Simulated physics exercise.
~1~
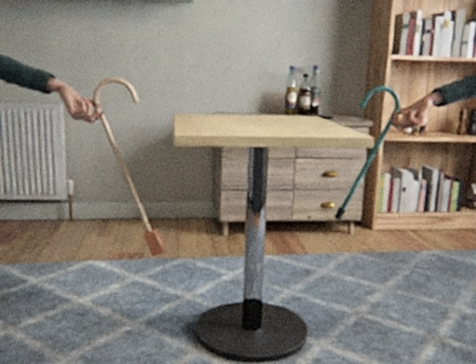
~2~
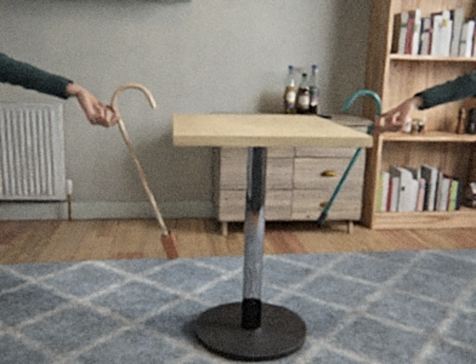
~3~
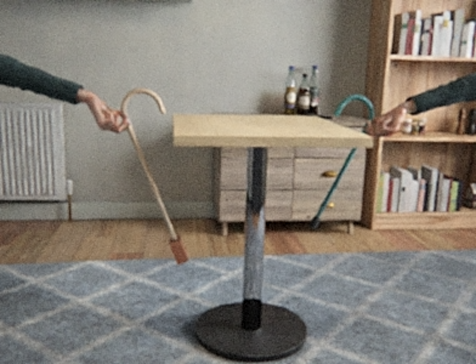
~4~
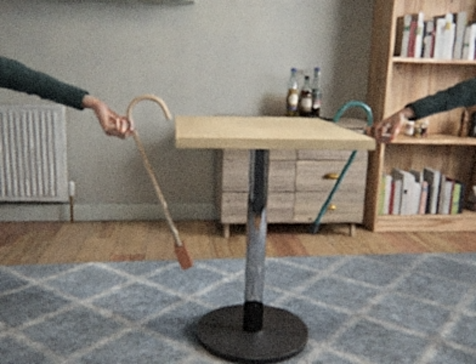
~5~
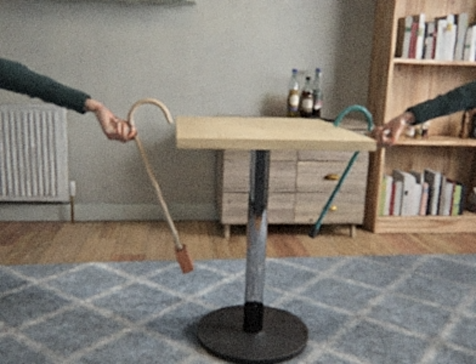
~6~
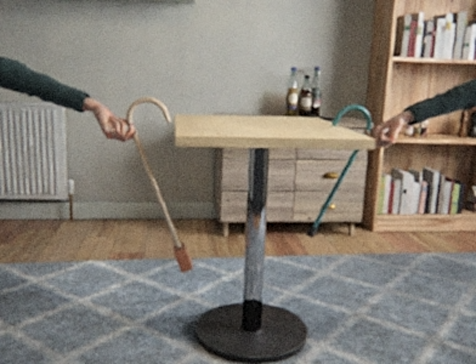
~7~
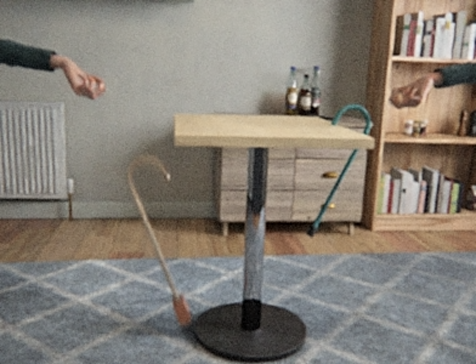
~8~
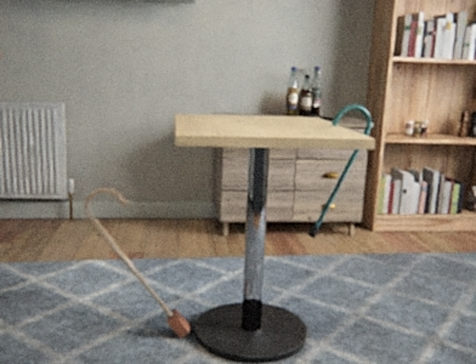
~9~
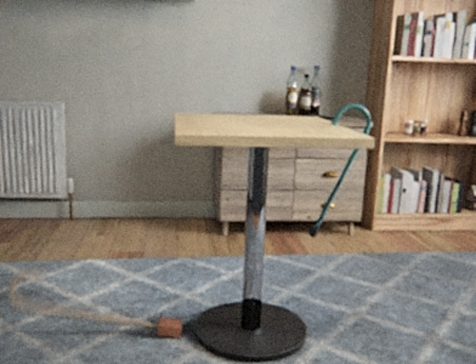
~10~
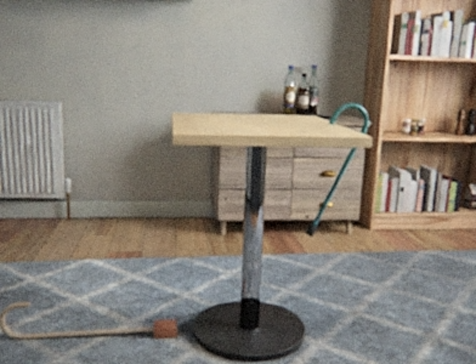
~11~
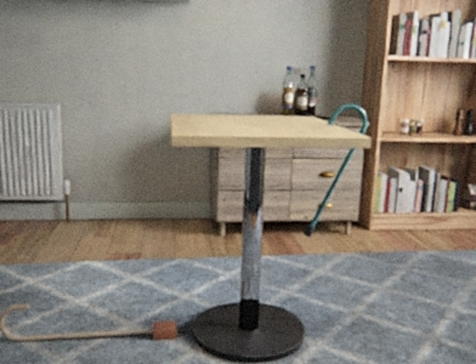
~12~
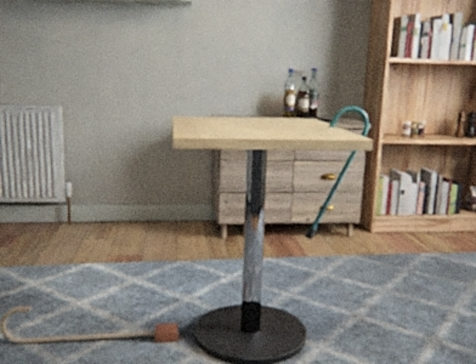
Two hands release canes at a table; the turquoise one stays hooked, the orange one falls.
